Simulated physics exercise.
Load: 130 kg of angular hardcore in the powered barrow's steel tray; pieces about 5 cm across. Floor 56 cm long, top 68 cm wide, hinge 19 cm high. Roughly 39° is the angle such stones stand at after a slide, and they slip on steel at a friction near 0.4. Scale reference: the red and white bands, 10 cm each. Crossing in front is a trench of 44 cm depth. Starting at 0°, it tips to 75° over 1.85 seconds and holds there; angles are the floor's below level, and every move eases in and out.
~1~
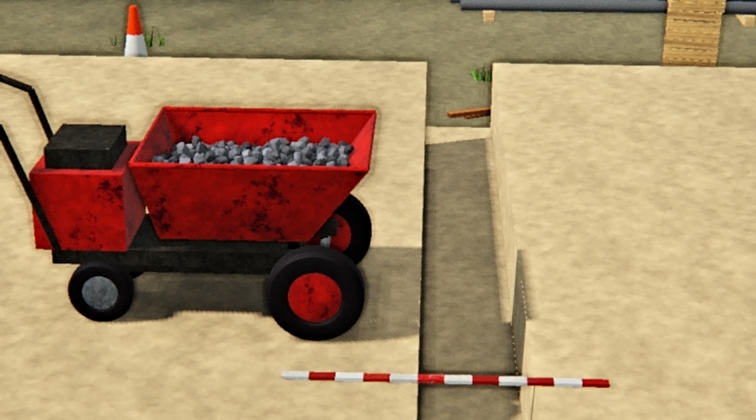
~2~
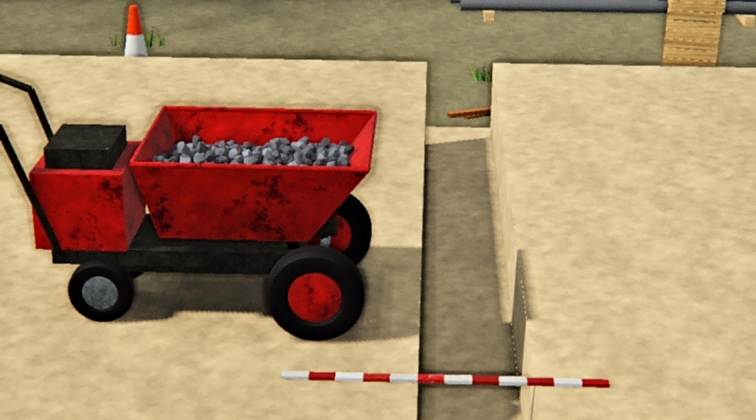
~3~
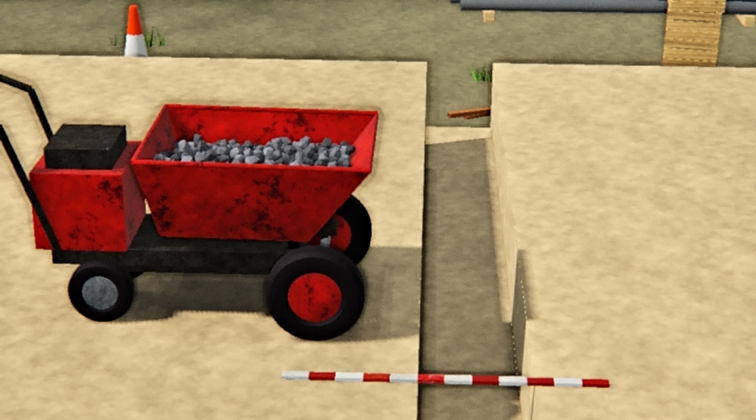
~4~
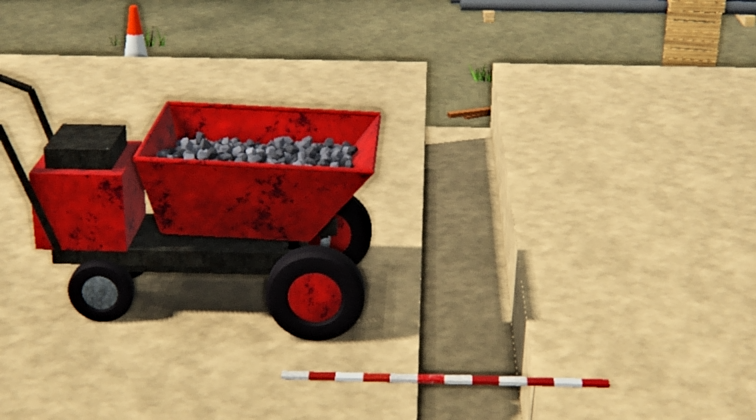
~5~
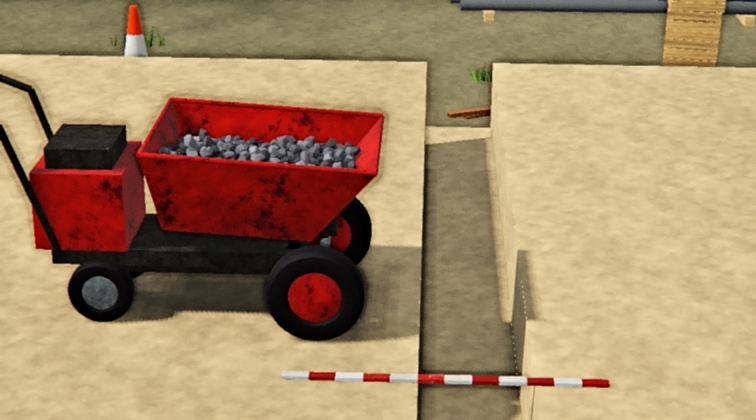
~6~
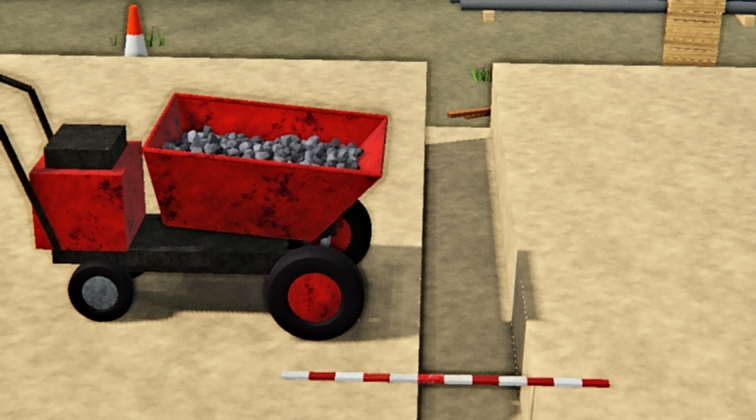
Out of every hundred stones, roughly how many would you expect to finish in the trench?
Close to 97 in every hundred.
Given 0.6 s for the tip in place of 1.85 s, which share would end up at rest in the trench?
75 %.
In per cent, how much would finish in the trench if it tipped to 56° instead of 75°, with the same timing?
About 10%.
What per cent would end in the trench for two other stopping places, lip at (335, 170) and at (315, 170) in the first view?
100 and 100 %.
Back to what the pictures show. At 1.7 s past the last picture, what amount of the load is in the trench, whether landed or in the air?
Close to 30 per cent has got there by then.
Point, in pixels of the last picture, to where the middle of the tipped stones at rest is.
Their centre sits close to (486, 382).
Then, 1.1 s after the last picture the floor is at 63°, 100 % in the tray; the foremost stones are at (464, 262).
Then, 1.7 s after the last picture the floor is at 75°, 68 % in the tray, 31 % in the trench, 1 % past the trench; the foremost stones are at (535, 298).
Then, 2.0 s after the last picture the floor is at 75°, 38 % in the tray, 59 % in the trench, 3 % past the trench; the foremost stones are at (590, 312).
Then, 4.0 s after the last picture the floor is at 75°, 0 % in the tray, 97 % in the trench, 3 % past the trench; the foremost stones are at (595, 312).
